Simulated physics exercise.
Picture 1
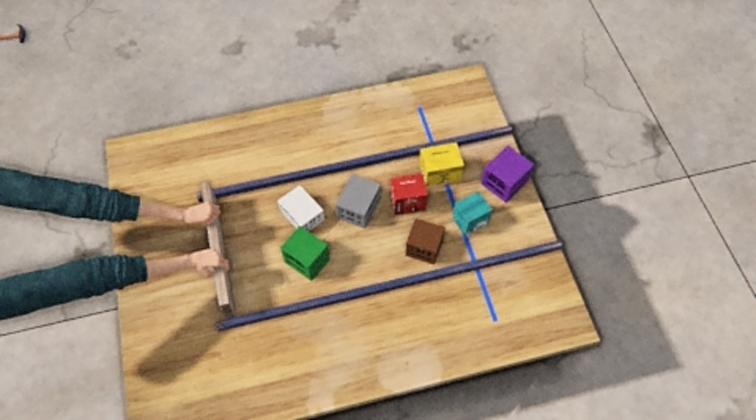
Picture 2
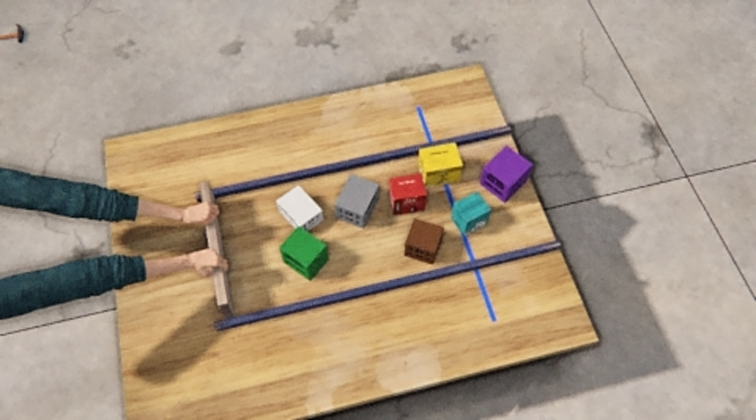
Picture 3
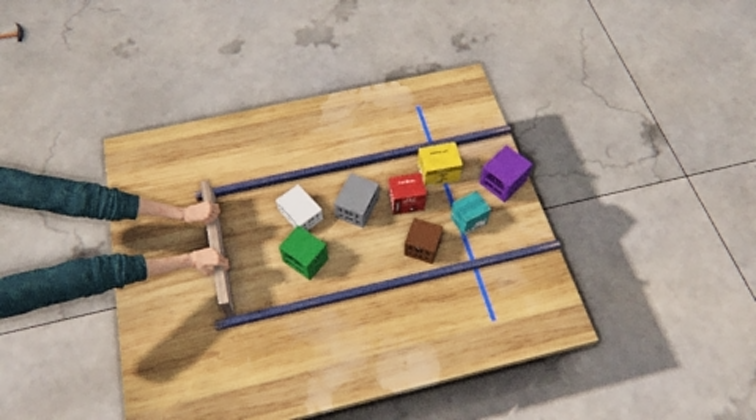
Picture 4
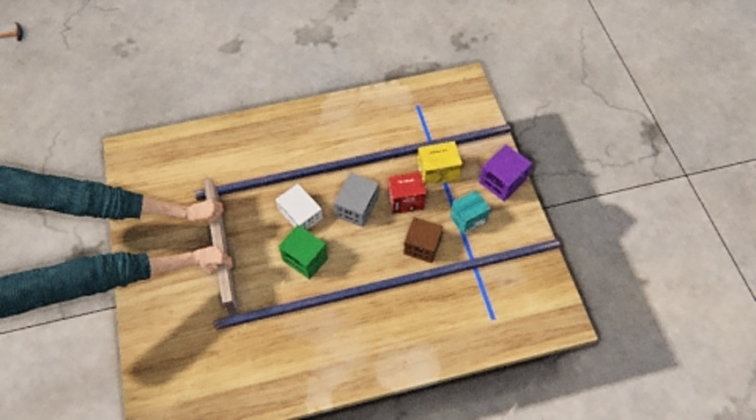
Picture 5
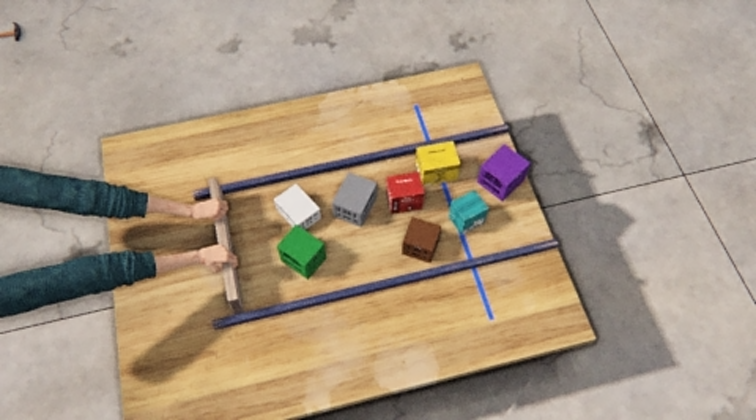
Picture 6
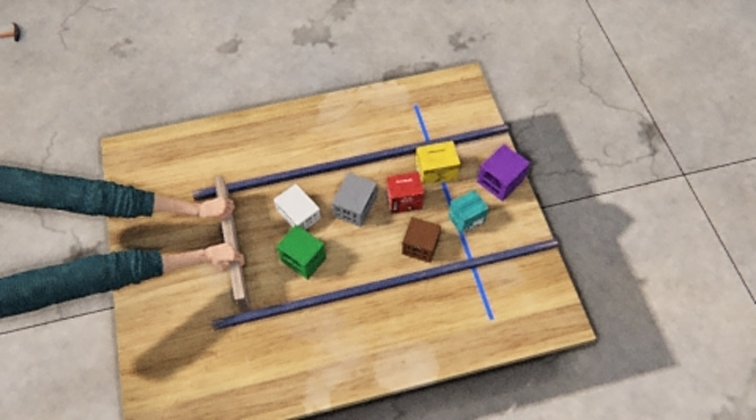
Two hands held a wooden plank between dark rails on a wooden deck and nudged it slightly to the right, while the colored boxes ahead, some near a blue tape line, stayed practically still.
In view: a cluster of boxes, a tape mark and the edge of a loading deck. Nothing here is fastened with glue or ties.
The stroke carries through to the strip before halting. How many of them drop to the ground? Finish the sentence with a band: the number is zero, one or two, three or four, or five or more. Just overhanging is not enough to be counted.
The number is one or two.
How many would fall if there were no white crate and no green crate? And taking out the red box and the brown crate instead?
0, then 0.
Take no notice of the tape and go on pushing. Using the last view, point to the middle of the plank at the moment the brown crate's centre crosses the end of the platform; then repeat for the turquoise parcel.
Around (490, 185), then around (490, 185).
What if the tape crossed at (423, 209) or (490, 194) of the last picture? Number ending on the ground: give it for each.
The first try gives 0, the second gives 6.
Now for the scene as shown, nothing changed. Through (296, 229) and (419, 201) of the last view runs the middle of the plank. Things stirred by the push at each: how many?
At the first place 2, at the second 8.
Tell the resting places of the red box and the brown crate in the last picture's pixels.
First object about (517, 167); second object about (507, 224).
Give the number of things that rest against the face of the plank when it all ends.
2 touch it.
A little later, none off yet; purple crate at rest near (503, 173); turquoise parcel at rest near (468, 212); yellow box at rest near (437, 164).
Next, none off yet; purple crate shifted a little near (517, 171); turquoise parcel shifted about its own width near (483, 203); yellow box shifted about its own width near (472, 155).
When it is over, the number that fall off is one or two; down, purple crate.
